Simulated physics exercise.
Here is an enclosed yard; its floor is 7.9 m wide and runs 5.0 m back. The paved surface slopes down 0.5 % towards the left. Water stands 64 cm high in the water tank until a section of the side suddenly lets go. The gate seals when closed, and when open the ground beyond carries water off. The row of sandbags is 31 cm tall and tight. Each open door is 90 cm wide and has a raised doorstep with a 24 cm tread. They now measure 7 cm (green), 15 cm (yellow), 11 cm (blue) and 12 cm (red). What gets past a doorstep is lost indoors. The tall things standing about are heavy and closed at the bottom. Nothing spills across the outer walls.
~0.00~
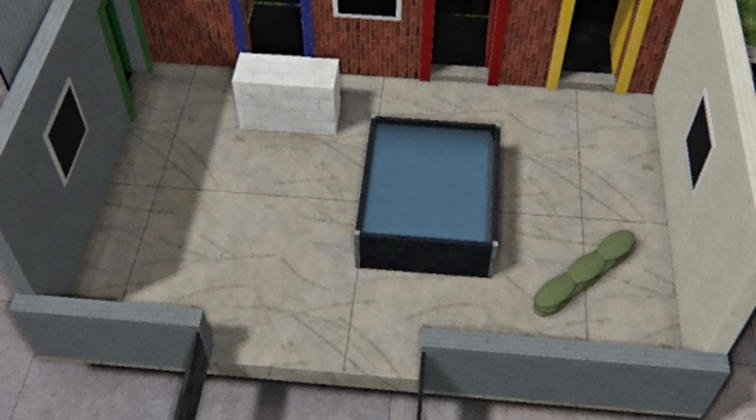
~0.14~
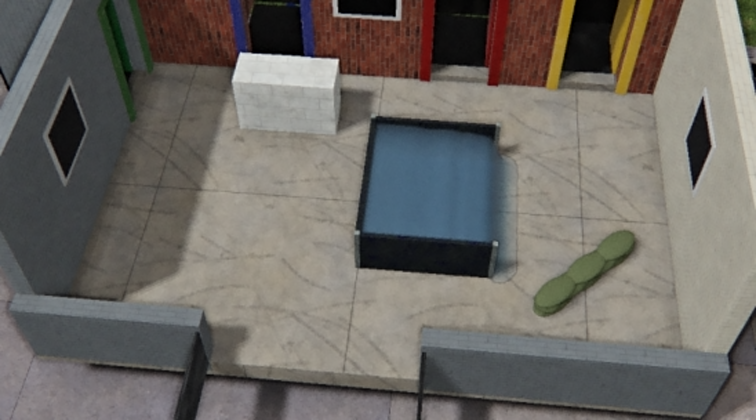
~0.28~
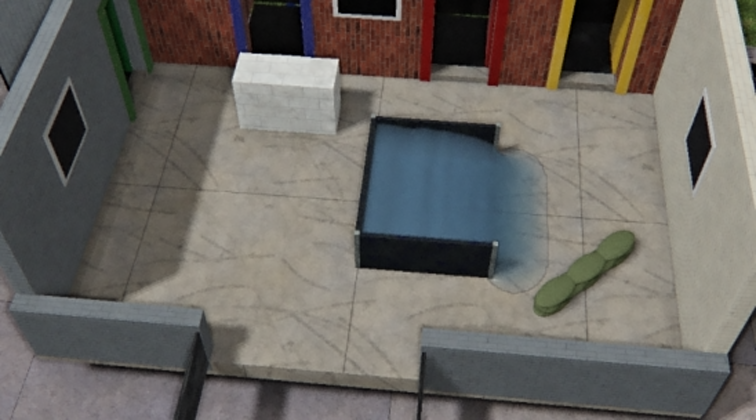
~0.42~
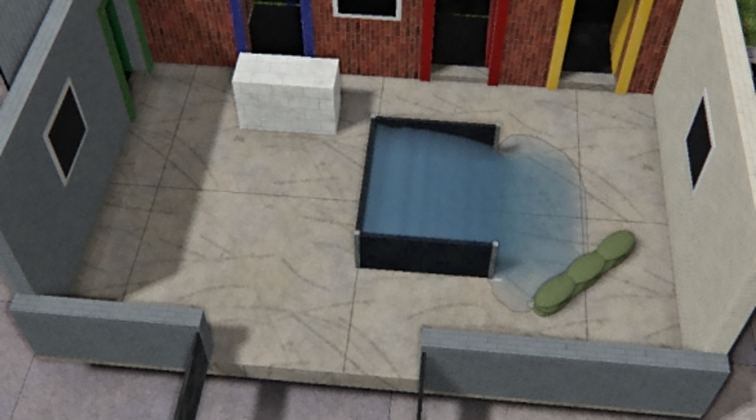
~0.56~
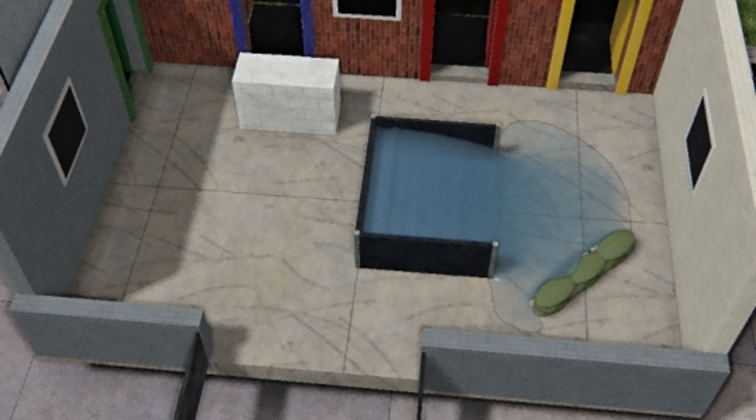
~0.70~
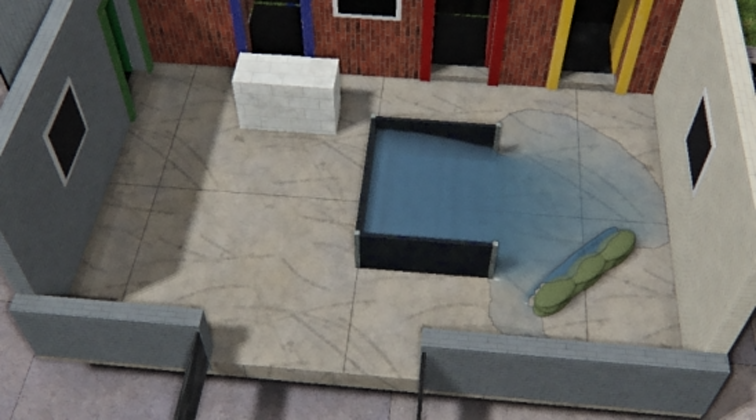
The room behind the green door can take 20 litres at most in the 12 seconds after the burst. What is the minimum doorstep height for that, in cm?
At least 9 cm or so.
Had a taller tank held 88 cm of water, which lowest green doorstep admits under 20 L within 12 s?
About 13.5 cm.
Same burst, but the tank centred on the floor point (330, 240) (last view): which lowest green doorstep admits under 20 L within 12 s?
Some 10.0 cm.
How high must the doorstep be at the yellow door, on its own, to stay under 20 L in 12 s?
Roughly 25 cm at yellow.
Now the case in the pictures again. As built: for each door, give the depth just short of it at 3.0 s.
Depths in cm: Green 0, yellow 25, blue 0, red 6.
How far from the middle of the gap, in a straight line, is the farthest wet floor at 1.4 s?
About 3.4 m.
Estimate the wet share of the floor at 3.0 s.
Some 40 per cent of it.
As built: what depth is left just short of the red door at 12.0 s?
Roughly 3.5 cm deep.
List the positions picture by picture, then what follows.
Still water, 64 cm deep, in the water tank at (431, 181); the green door at (127, 45) is dry, in the first picture.
The gap is at (491, 206), the front 0.3 m out at (508, 273); the back of the water tank holds 64 cm, in the second picture.
The gap is at (491, 208), the front 0.7 m out at (540, 271); the back of the water tank holds 64 cm, in the third picture.
The front is at (581, 264), 1.2 m from the gap at (491, 208); 2.9 m2 of floor is wet, 60 cm left at the back, in the fourth picture.
Water pours out at (491, 208) and has run 1.8 m, to (624, 238); about 9 cm deep outside, 53 cm at the back, in the fifth picture.
Water pours out at (491, 209) and has run 2.4 m, to (663, 234); about 9 cm deep outside, 54 cm at the back; 5.6 m in a straight line remain to the green door at (127, 45), in the sixth picture.
After 1.4 s water covers 25 % of the floor, deepest (46 cm) near (655, 200); it has not reached the green door.
After 3.0 s water covers 40 % of the floor, deepest (36 cm) near (632, 99); it has not reached the green door.
After 12.0 s water covers 95 % of the floor, deepest (9 cm) near (93, 230); 7 cm at the green door, 47 litres in over its 7 cm doorstep.
At the green door as built, the water arrived by 5.0 s and peaked near 12 cm at 6.0 s.
With a doorstep of 8 cm, 32 litres would have come in within the 12 s; with 10.5 cm, 11 litres. So under 20 litres takes about 9 cm.
